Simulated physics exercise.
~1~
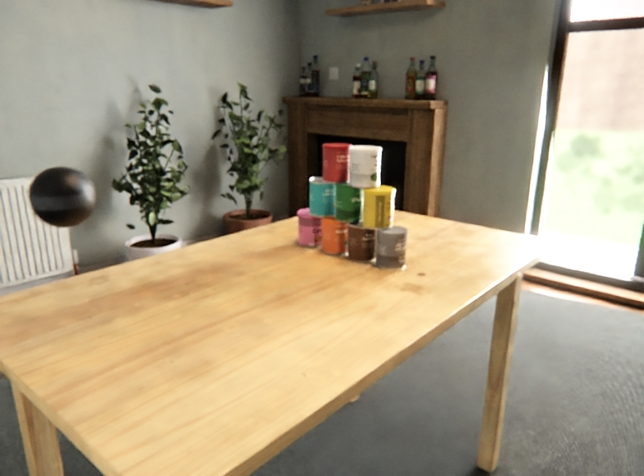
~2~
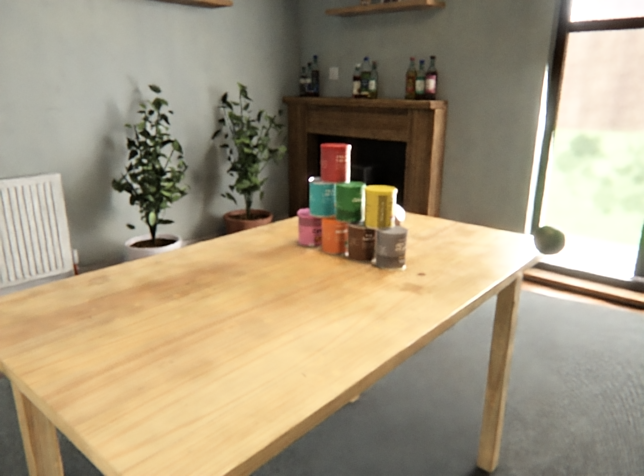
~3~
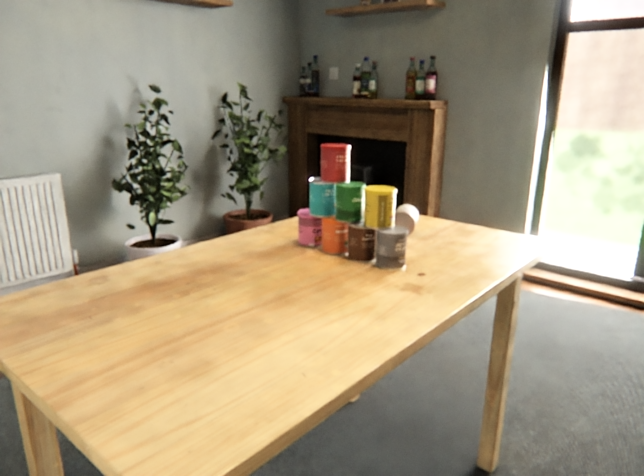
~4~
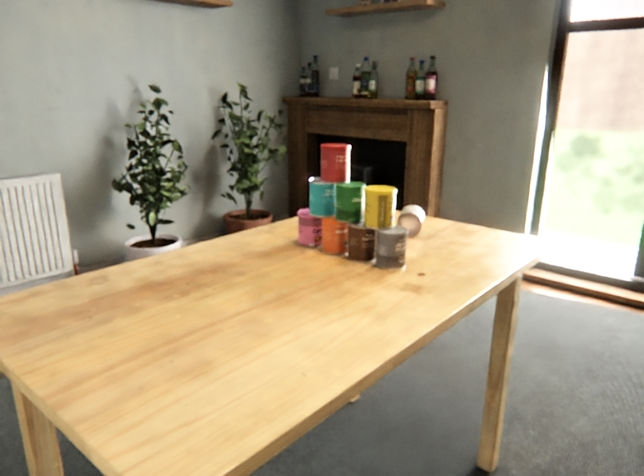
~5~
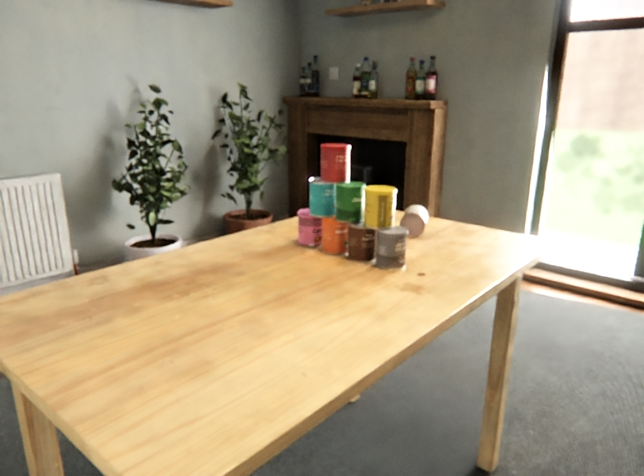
In a grey-walled room with potted plants, a wooden fireplace and a bright glass door, a still view looks across a pale wooden table. A small stack of coloured tins stands near its far side, with red and white on top, turquoise, green and yellow below, and pink, orange, brown and grey at the base. A dark ball hangs in the air at the left, then appears beyond the table's right end and is gone. The white tin drops behind the yellow one and rolls slightly right. It ends on its side, while the red tin and the others remain stacked.
